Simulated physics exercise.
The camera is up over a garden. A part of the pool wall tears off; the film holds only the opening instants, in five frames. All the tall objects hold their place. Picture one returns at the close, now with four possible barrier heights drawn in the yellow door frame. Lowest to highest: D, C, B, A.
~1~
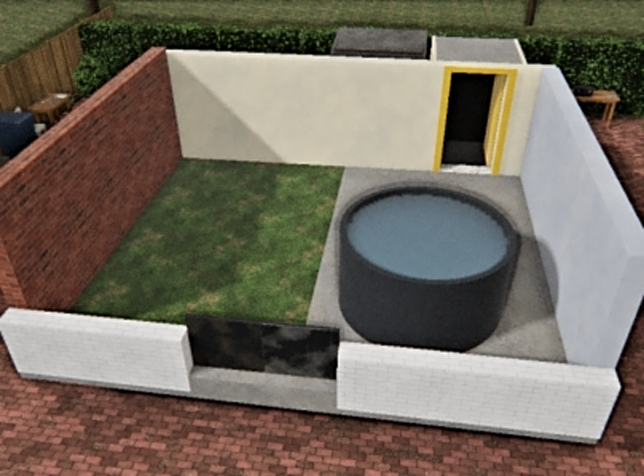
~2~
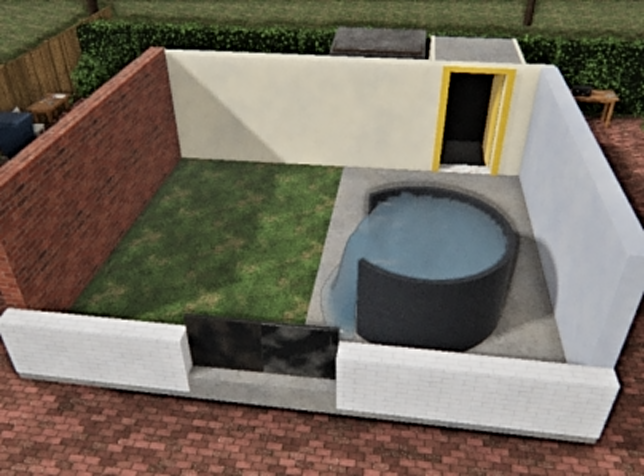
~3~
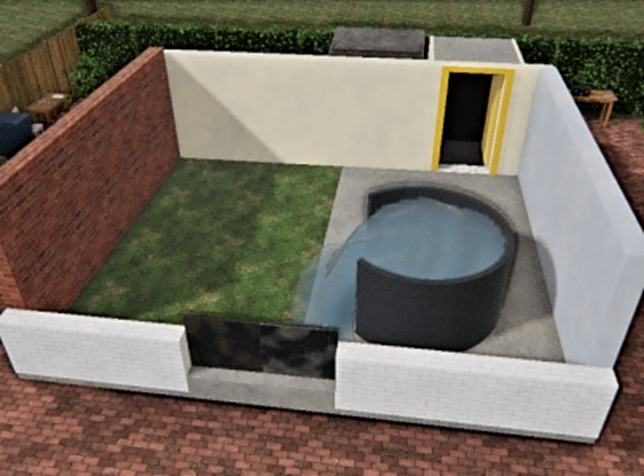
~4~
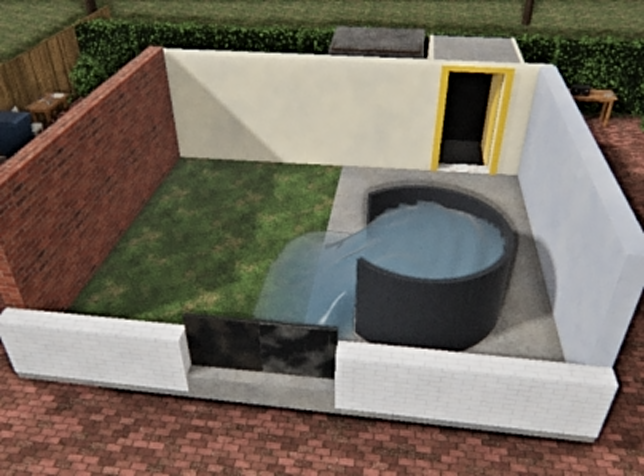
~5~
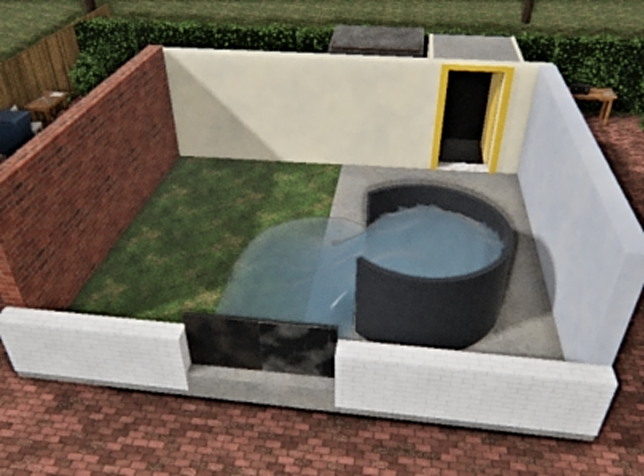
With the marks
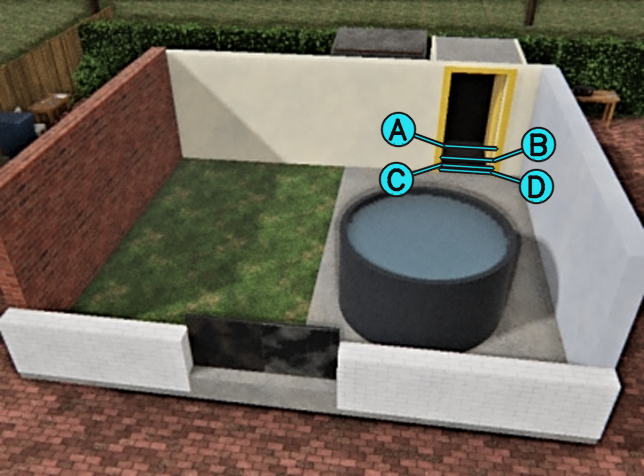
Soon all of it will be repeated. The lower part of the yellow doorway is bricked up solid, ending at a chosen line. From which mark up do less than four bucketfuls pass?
It is C.
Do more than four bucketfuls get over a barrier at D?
Yes, it does.
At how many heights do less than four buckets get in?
Three of the four.
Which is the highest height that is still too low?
The answer is D.
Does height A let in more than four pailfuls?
No, not at all.
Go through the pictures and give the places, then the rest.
Water in the pool at rest, its middle at (426, 235); foot of the yellow doorway at (465, 173); shut gate at (263, 330), in the first picture.
Front seen at (345, 303), 2 % of the ground wet, in the second picture.
Front seen at (336, 246), 5 % of the ground wet, in the third picture.
Front seen at (305, 237), 10 % of the ground wet, in the fourth picture.
Front seen at (289, 223), 17 % of the ground wet, in the fifth picture.
On the marked copy, A at (469, 147); B at (467, 158); C at (466, 166); D at (465, 171); from the bottom up D, C, B, A.
With A, nothing gets over.
With B, nothing gets over.
With C, a splash gets over, under a bucket.
With D, about 8 bucketfuls get in.
